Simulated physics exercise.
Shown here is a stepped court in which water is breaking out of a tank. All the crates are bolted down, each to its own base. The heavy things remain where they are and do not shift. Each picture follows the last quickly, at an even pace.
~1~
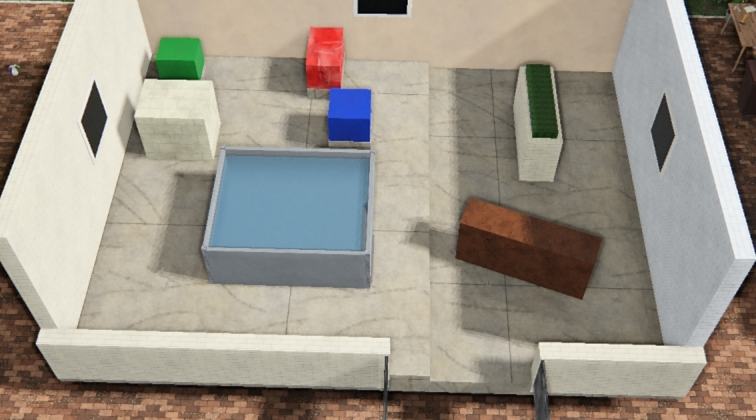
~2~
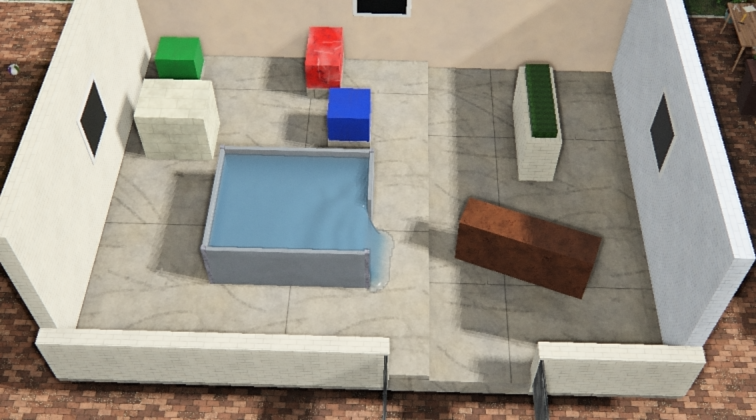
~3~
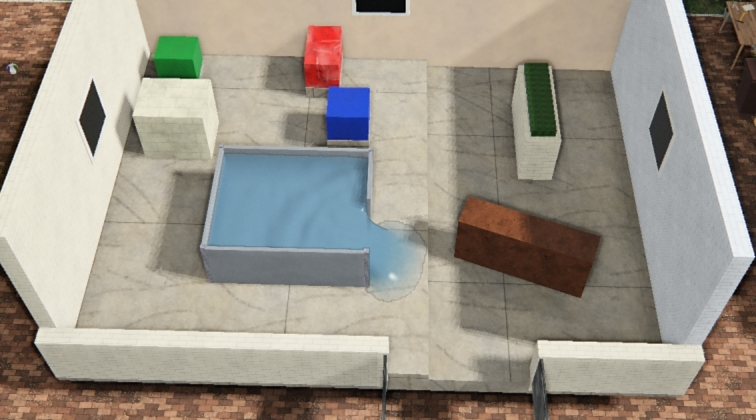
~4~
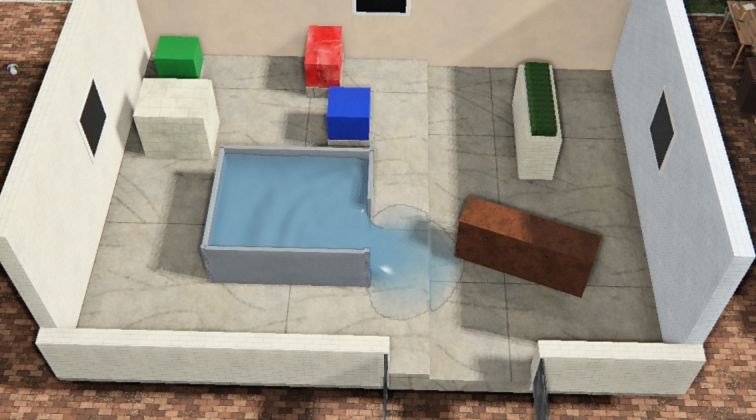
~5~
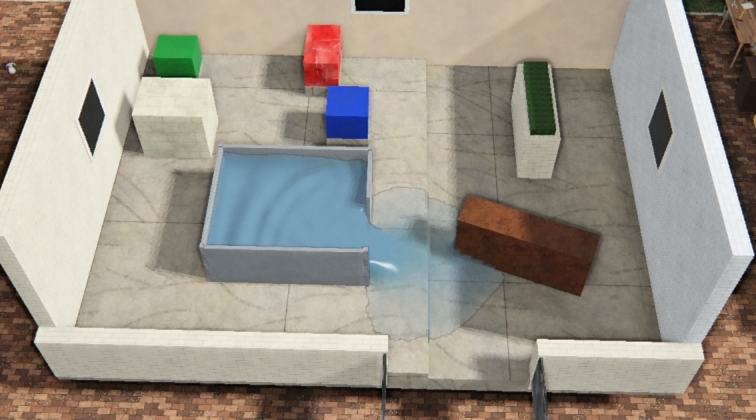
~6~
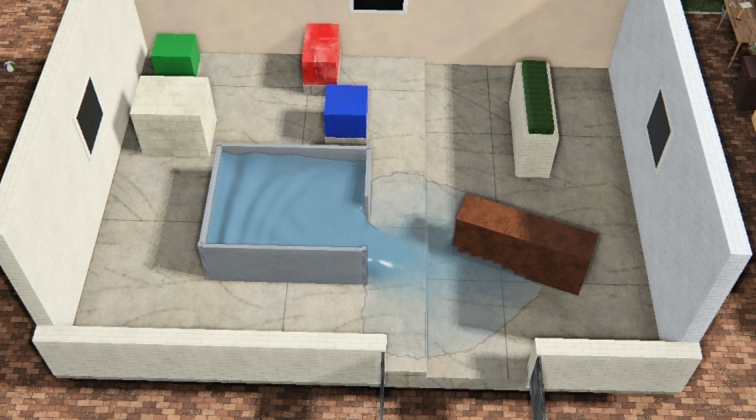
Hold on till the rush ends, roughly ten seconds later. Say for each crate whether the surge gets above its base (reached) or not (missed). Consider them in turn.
In order: The red crate will not even get damp; the blue crate will not even get damp; the green crate will not even get damp.
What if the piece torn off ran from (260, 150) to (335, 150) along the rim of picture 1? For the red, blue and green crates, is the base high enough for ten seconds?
In that case the red crate is flooded, the blue crate is flooded and the green crate is flooded.
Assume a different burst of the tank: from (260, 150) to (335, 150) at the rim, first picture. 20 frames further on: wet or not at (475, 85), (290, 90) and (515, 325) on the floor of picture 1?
Okay, the first is waterlogged, the next is waterlogged, and the last is left untouched.
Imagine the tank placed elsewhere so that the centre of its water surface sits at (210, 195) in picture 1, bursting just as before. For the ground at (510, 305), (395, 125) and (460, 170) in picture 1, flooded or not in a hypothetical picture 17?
As listed: Awash, not flooded, wet.
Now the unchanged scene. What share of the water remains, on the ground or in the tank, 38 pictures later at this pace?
I'd put it at about 88 per cent.
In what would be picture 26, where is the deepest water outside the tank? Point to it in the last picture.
Check close to (641, 367).
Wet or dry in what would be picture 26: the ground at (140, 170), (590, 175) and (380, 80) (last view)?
Going through them in order, I'd call them clear, drenched and clear.
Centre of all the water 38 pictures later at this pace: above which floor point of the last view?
That puts it at around (461, 205).
A moment on, water covers 25 % of the floor; the red crate not reached, the blue crate not reached, the green crate not reached.
Next, water covers 30 % of the floor; the red crate not reached, the blue crate not reached, the green crate not reached.
Then, water covers 45 % of the floor; the red crate not reached, the blue crate not reached, the green crate not reached.
Later, water covers 45 % of the floor; the red crate not reached, the blue crate not reached, the green crate not reached.
In the end, water covers 45 % of the floor; the red crate stayed above the water, the blue crate stayed above the water, the green crate stayed above the water.
